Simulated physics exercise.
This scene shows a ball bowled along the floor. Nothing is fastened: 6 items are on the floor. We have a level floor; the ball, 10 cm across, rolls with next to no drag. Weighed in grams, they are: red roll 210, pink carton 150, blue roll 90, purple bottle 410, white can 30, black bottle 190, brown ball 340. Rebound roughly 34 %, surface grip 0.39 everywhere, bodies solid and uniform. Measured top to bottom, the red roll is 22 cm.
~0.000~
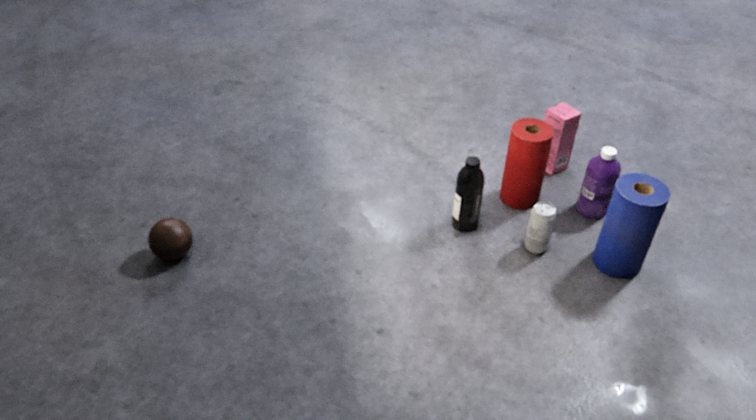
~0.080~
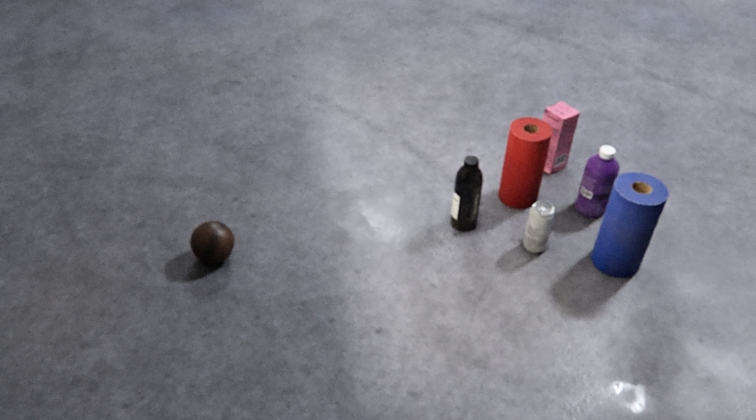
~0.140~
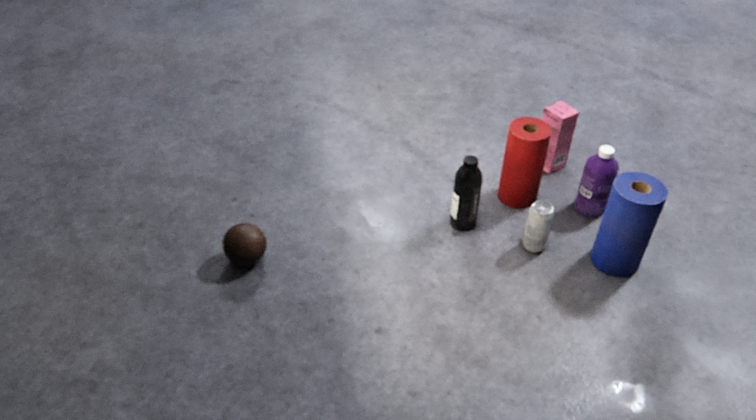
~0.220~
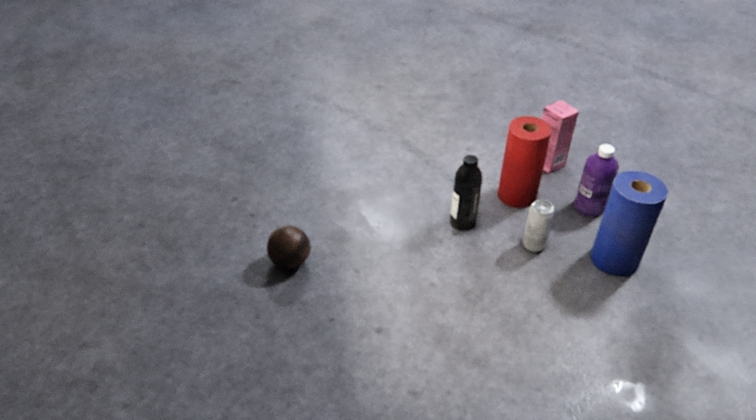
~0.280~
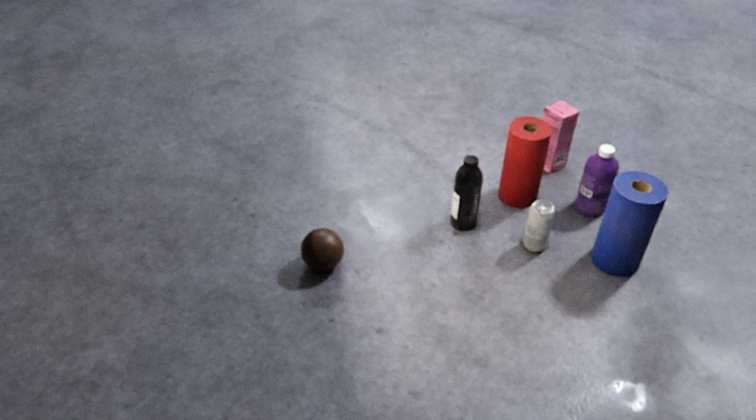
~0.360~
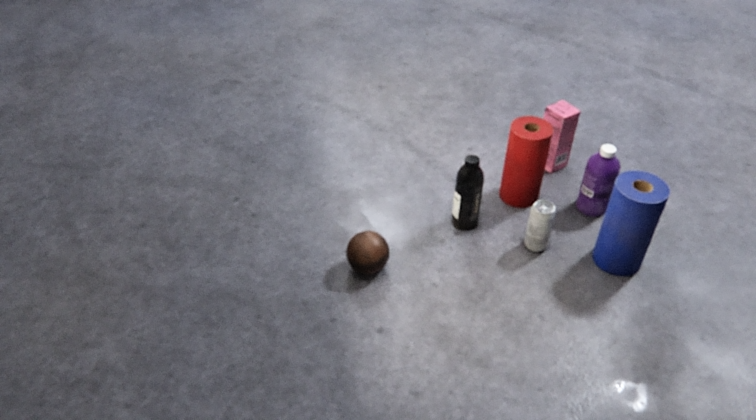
The video shows a dark brown ball rolling from left to right across a grey floor, moving closer to a standing group of a black bottle, red and blue rolls, a white can, a purple bottle and a pink carton.
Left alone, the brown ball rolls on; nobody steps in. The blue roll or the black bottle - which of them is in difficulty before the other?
The first one.
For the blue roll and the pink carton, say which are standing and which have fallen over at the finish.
In the last frame the blue roll does not stay up and the pink carton remains up.
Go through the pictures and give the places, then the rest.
In the first frame, ball 0 cm along; brown ball (171, 239); blue roll (629, 227); black bottle (469, 193).
In the second frame, ball 11 cm along; brown ball (213, 242); purple bottle (599, 180).
In the third frame, ball 18 cm along; brown ball (245, 244); red roll (523, 164).
In the fourth frame, ball 29 cm along; brown ball (289, 247); purple bottle (598, 179).
In the fifth frame, ball 37 cm along; brown ball (322, 250); red roll (524, 163).
In the sixth frame, ball 47 cm along; brown ball (368, 252); blue roll (629, 225); black bottle (468, 192).
After 0.76 s, ball 99 cm along; brown ball near (595, 268).
After 1.16 s, ball 145 cm along; blue roll 42° off upright near (651, 189).
After 1.46 s, ball 178 cm along; blue roll on its side near (649, 186).
In the end (1.8 s), toppled on the floor, blue roll; the other 5 under 8 cm from the start. At the end, from the last picture's camera, blue roll near (650, 186), black bottle near (468, 192). Blue roll went at 1.12 s; black bottle was never lost.
